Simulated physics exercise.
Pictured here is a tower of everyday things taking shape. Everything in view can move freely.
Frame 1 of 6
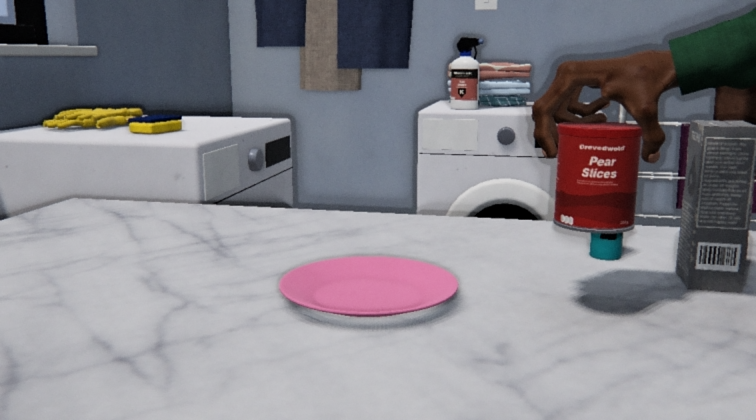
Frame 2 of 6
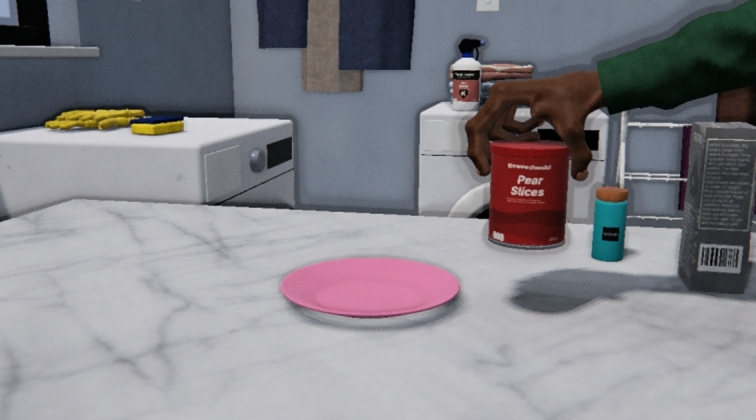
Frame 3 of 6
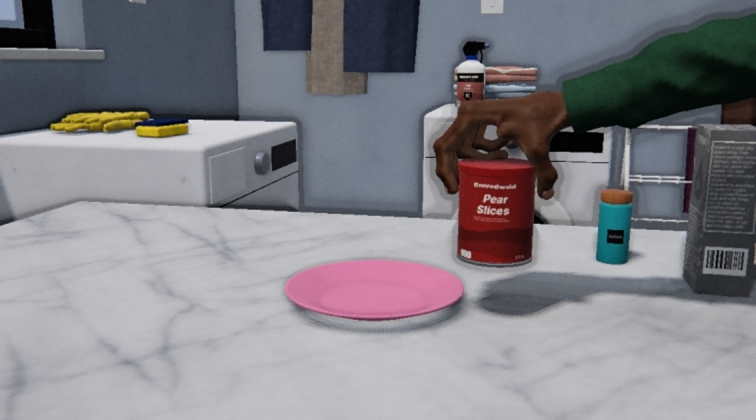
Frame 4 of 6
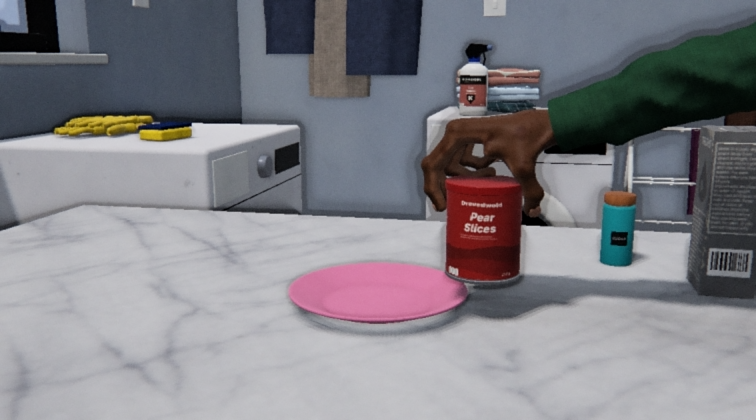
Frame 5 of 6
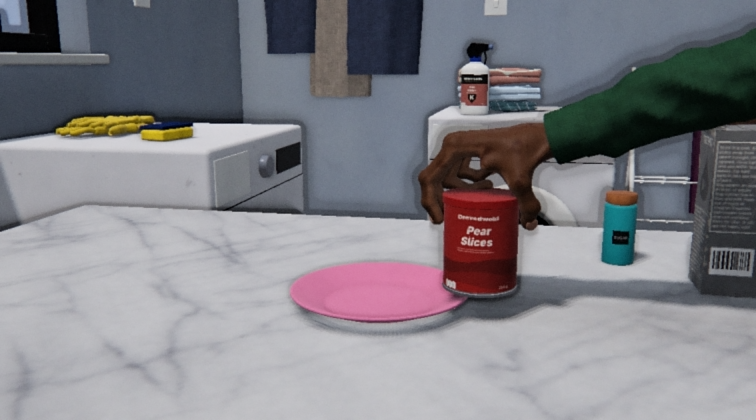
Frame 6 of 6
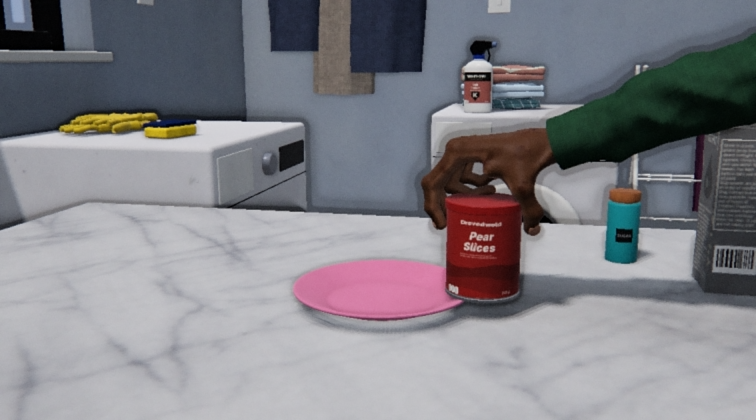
A hand carries a red tin leftward and lowers it beside the pink plate.
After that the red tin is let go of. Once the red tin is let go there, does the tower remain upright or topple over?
It is going to shed something.
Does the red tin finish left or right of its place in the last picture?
Result: Further right.
Then, 0.30 s later than the last frame, red tin tilted by 31° near (509, 253).
Then, 0.60 s later than the last frame, red tin now fallen.
Then, 1.80 s later than the last frame, nothing new.
When it is over, fallen, red tin; the other 3 as before. End places, in pixels of the last picture, red tin near (572, 283). The pile gives way.
